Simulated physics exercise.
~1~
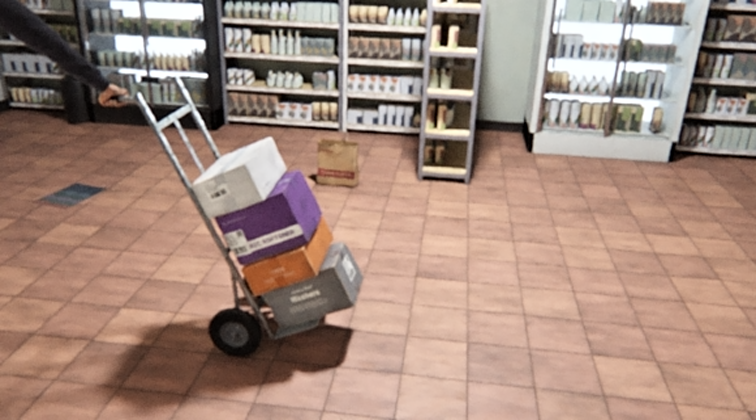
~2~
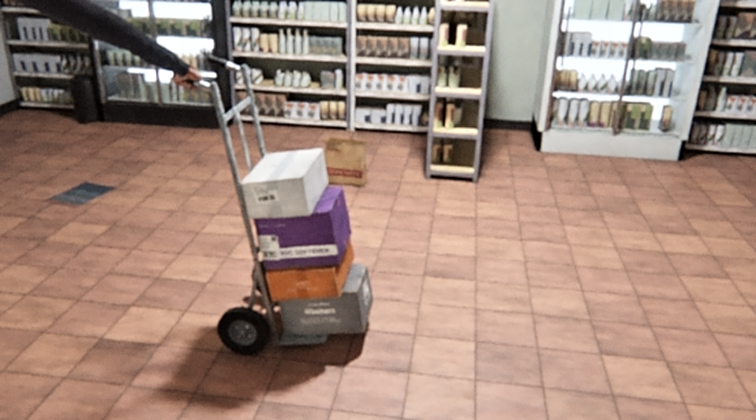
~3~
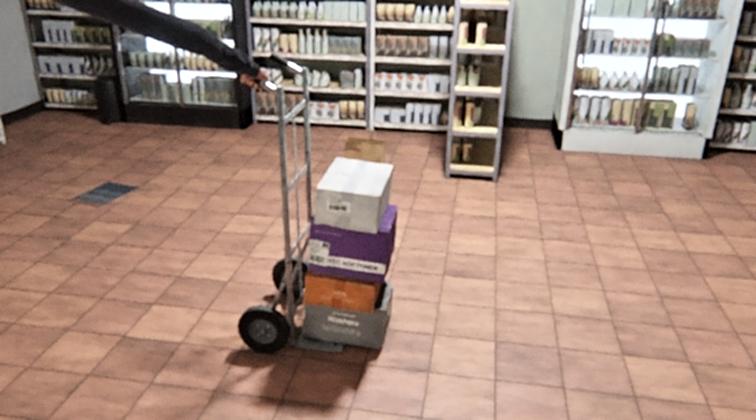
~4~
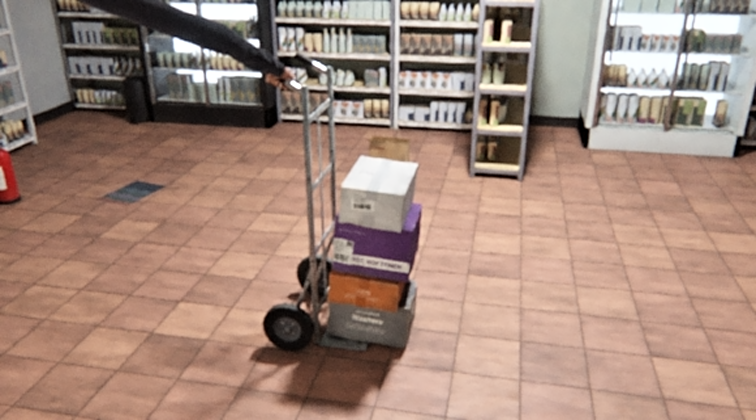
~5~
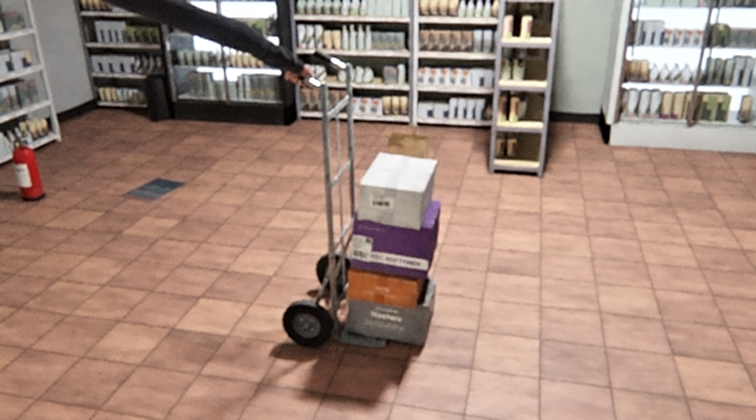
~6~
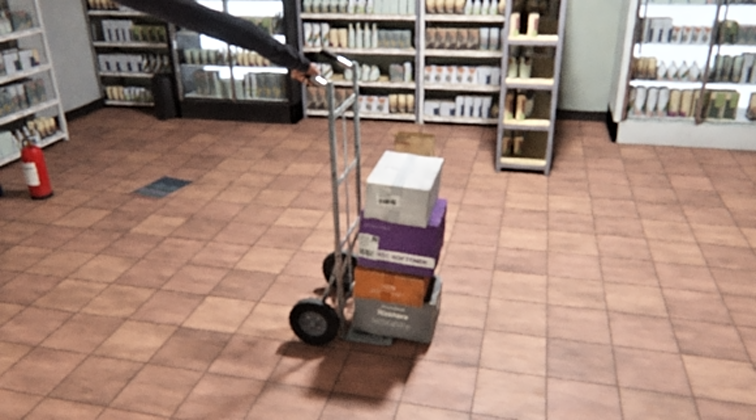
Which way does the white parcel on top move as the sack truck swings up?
The white parcel moves to the right, as the viewer sees it.
